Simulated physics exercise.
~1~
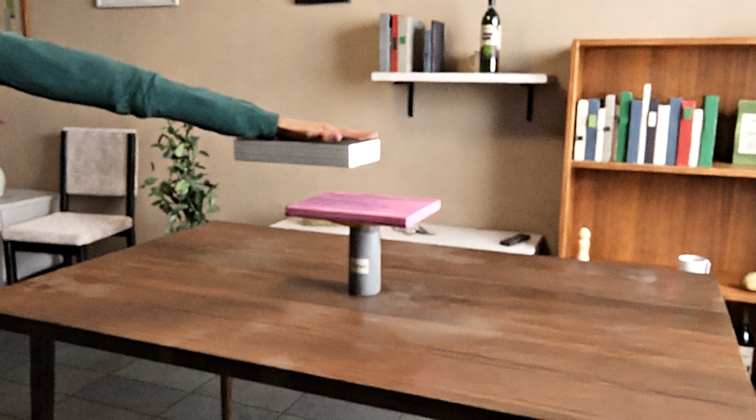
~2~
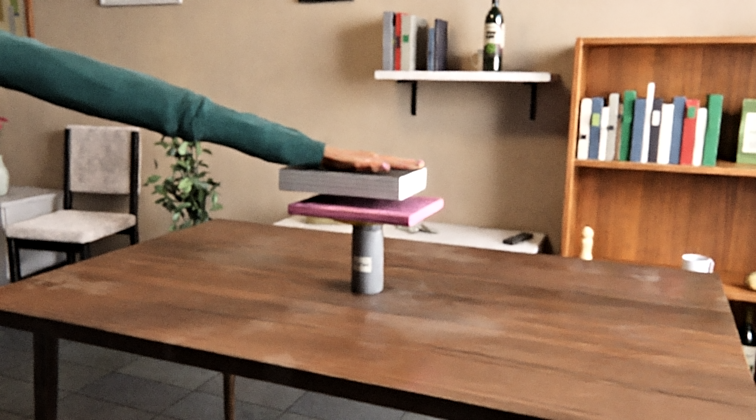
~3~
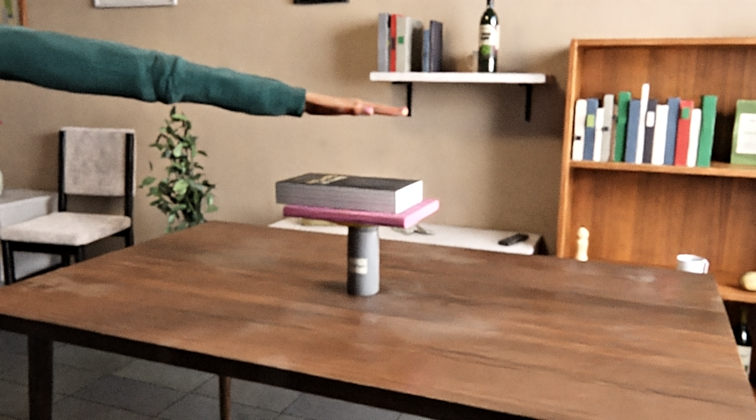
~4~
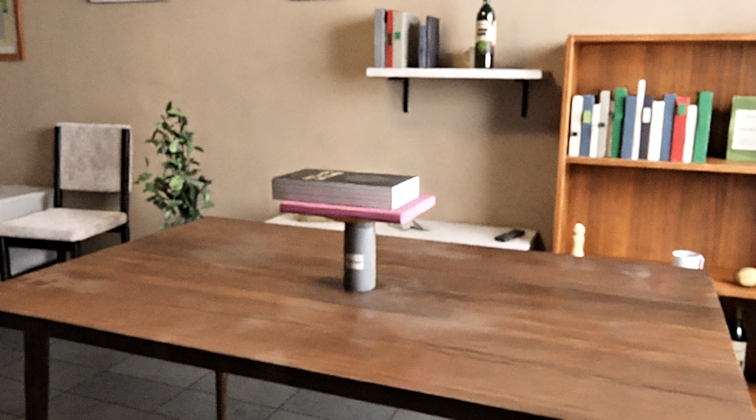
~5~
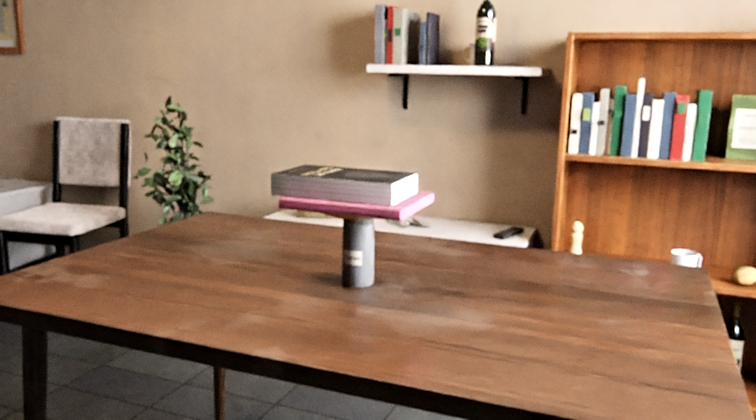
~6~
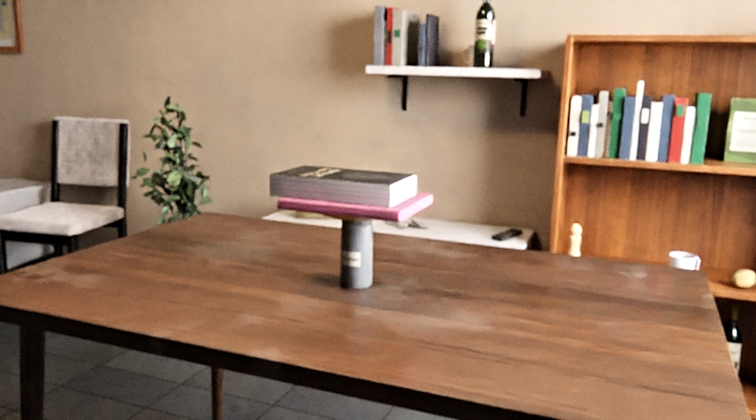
On a wooden table, a hand lays a black book on a pink board, which stays balanced.
